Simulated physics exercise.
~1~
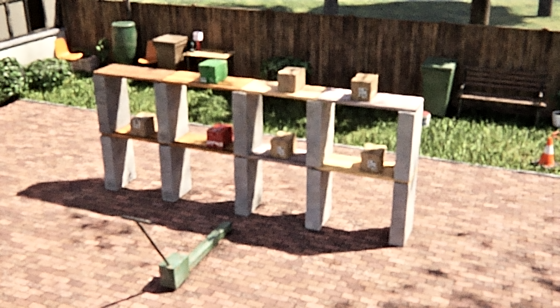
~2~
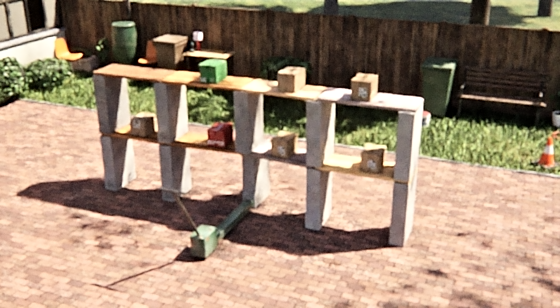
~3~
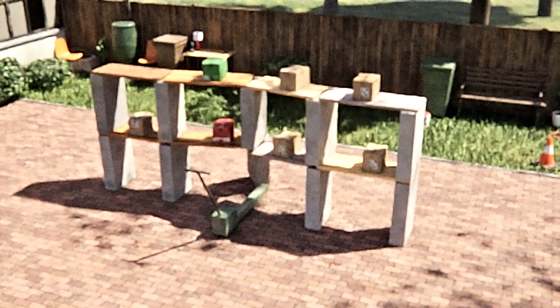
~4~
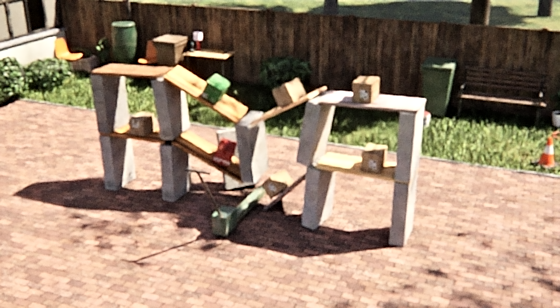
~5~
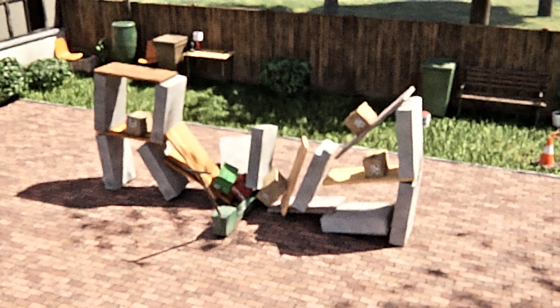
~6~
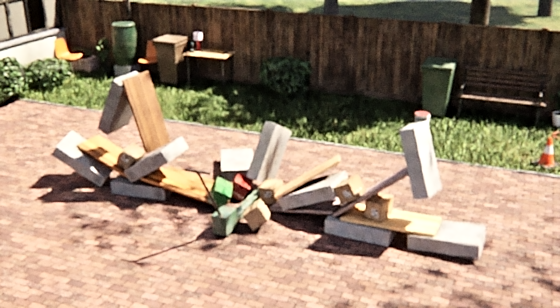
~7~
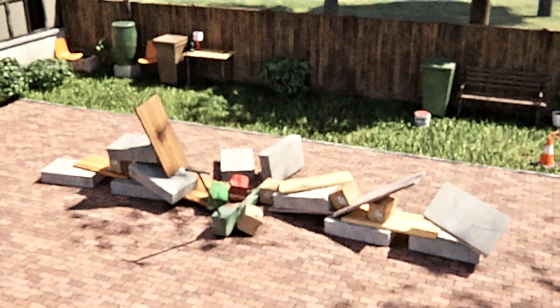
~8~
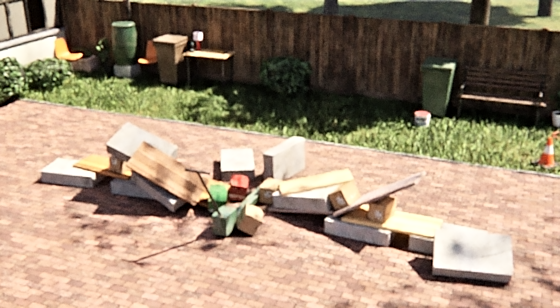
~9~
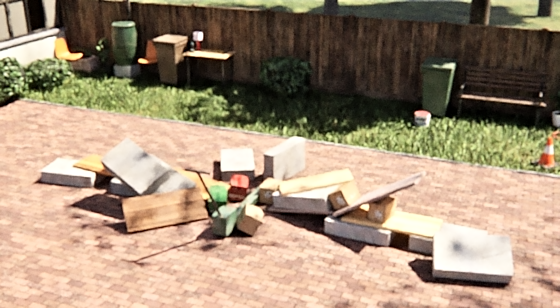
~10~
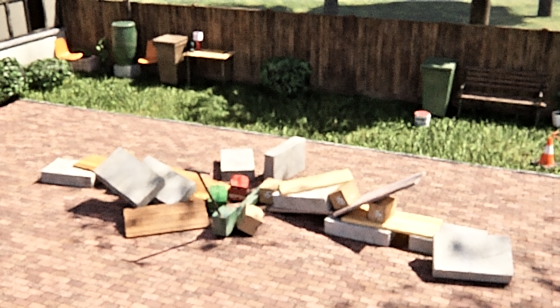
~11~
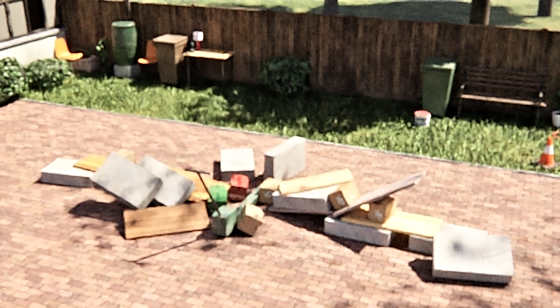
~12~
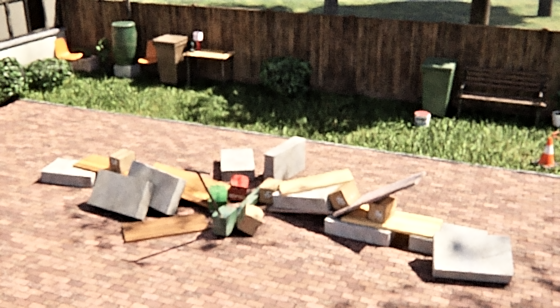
A green jack slides in low across the brick paving to the foot of a two-tier rack of blocks and boards, and the middle sags, dropping the green and red cartons, before both sides topple and everything lies in a low, scattered heap.
